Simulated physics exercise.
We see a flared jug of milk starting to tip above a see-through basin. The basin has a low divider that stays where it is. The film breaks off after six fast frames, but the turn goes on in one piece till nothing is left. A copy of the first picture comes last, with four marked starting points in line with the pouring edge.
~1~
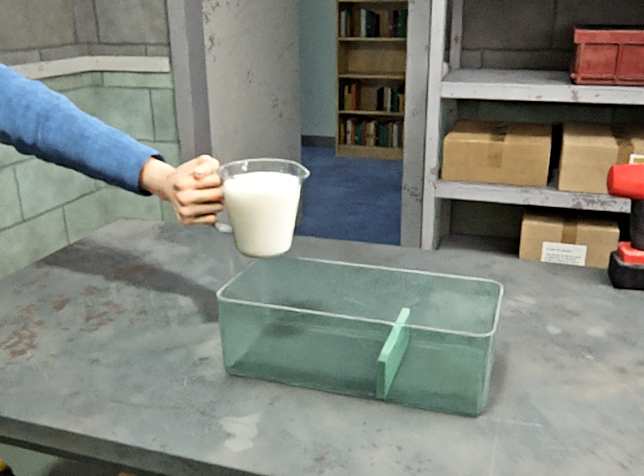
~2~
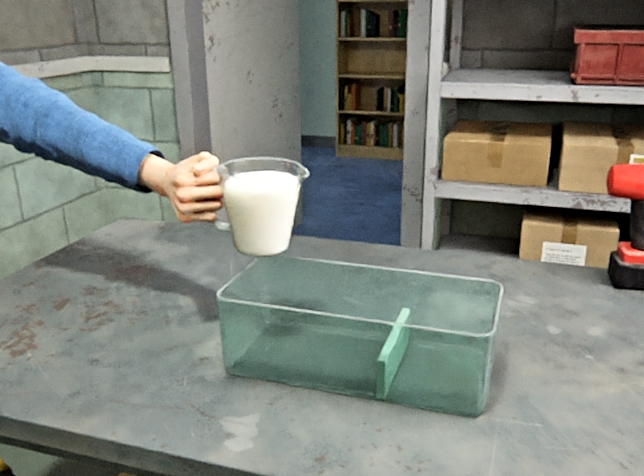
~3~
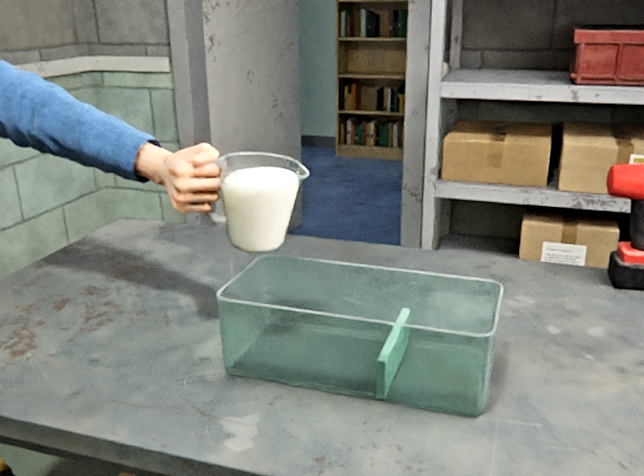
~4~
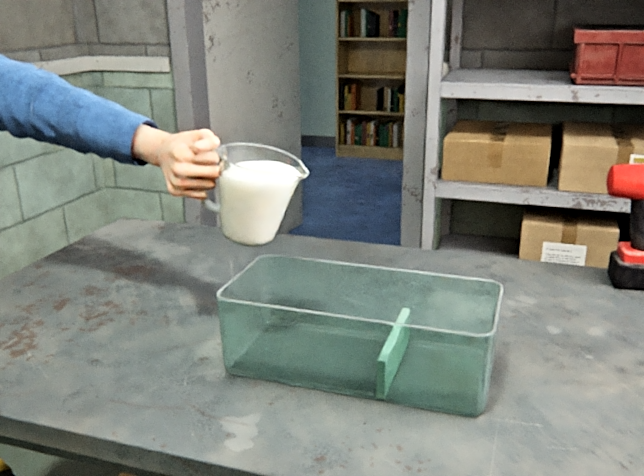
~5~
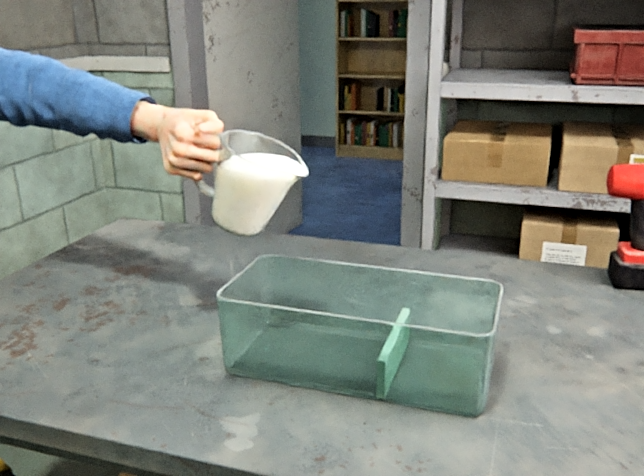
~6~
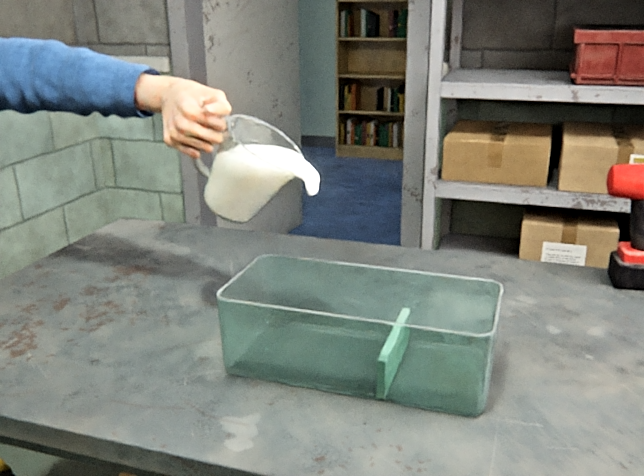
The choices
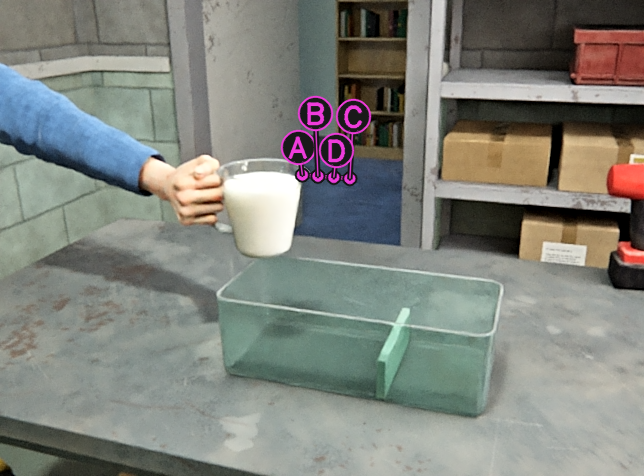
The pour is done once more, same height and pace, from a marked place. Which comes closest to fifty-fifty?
Dot B.
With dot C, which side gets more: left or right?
The right one.
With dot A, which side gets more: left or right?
More ends on the left.
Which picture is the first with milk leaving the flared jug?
In picture 6.
On the marked copy, A at (302, 175); B at (317, 176); C at (349, 178); D at (333, 177).
Choosing A, about 92 % ends left of the wall and 5 % right of it.
Choosing B, about 50 % ends left of the wall and 48 % right of it.
Choosing C, about 6 % ends left of the wall and 92 % right of it.
Choosing D, about 13 % ends left of the wall and 86 % right of it.
